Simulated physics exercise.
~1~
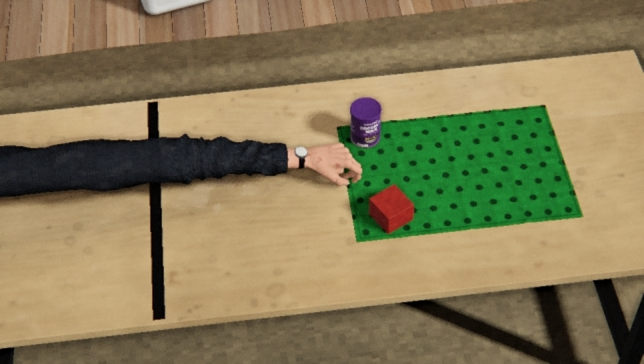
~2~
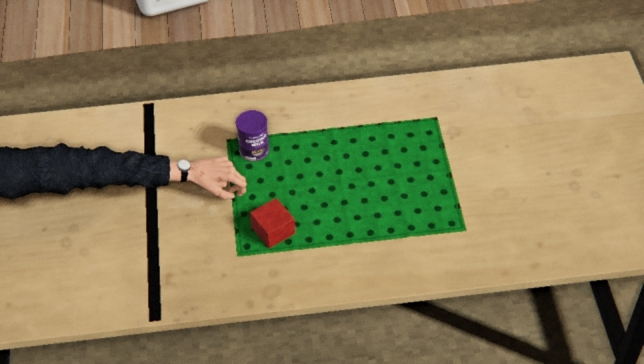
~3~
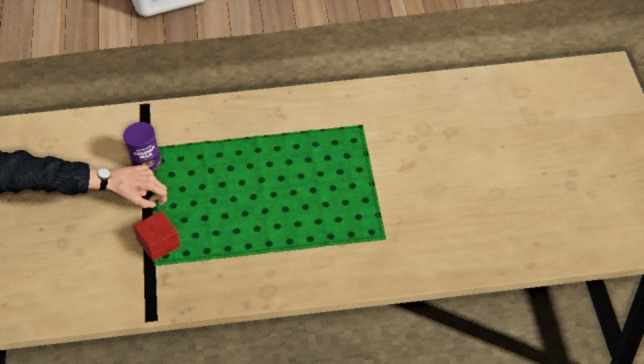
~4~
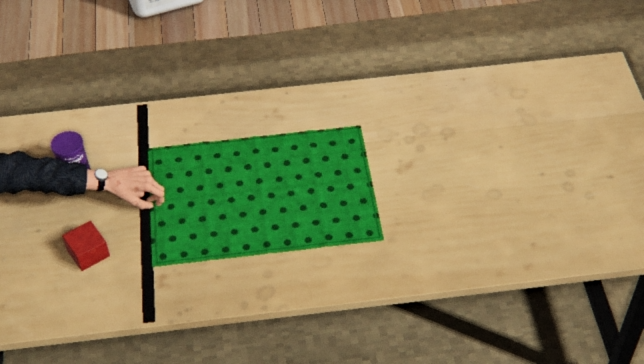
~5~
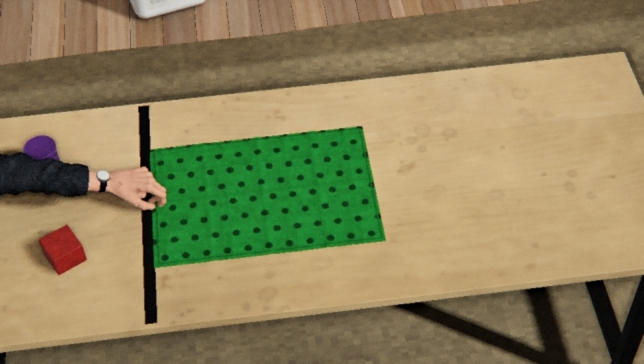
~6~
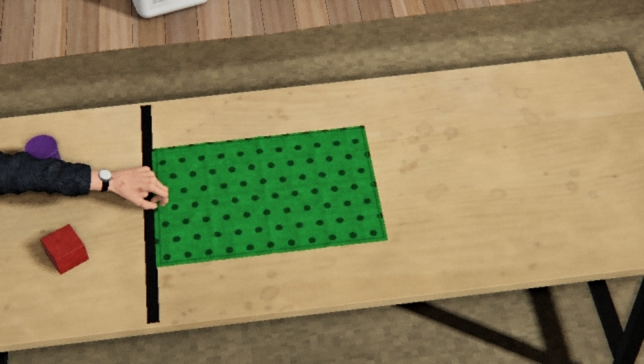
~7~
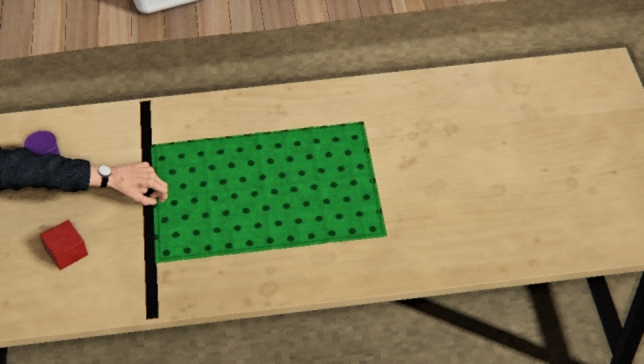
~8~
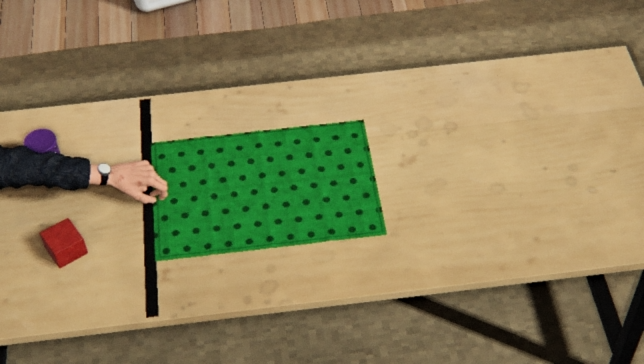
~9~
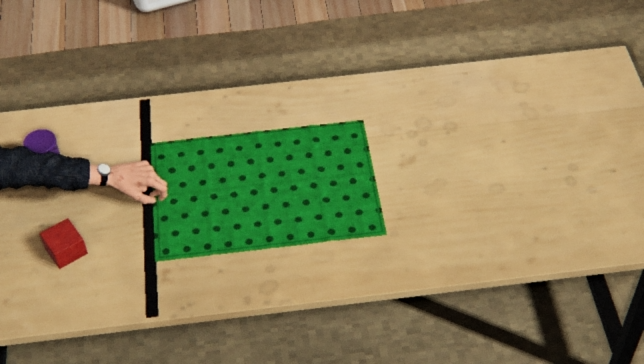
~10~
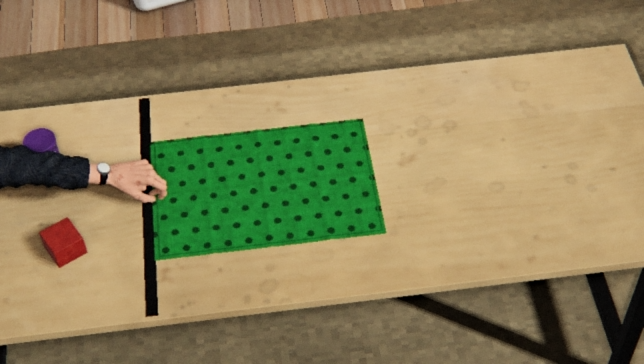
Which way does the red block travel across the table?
The red block travels to the left, first riding on the green cloth and then sliding off it past the black strip.
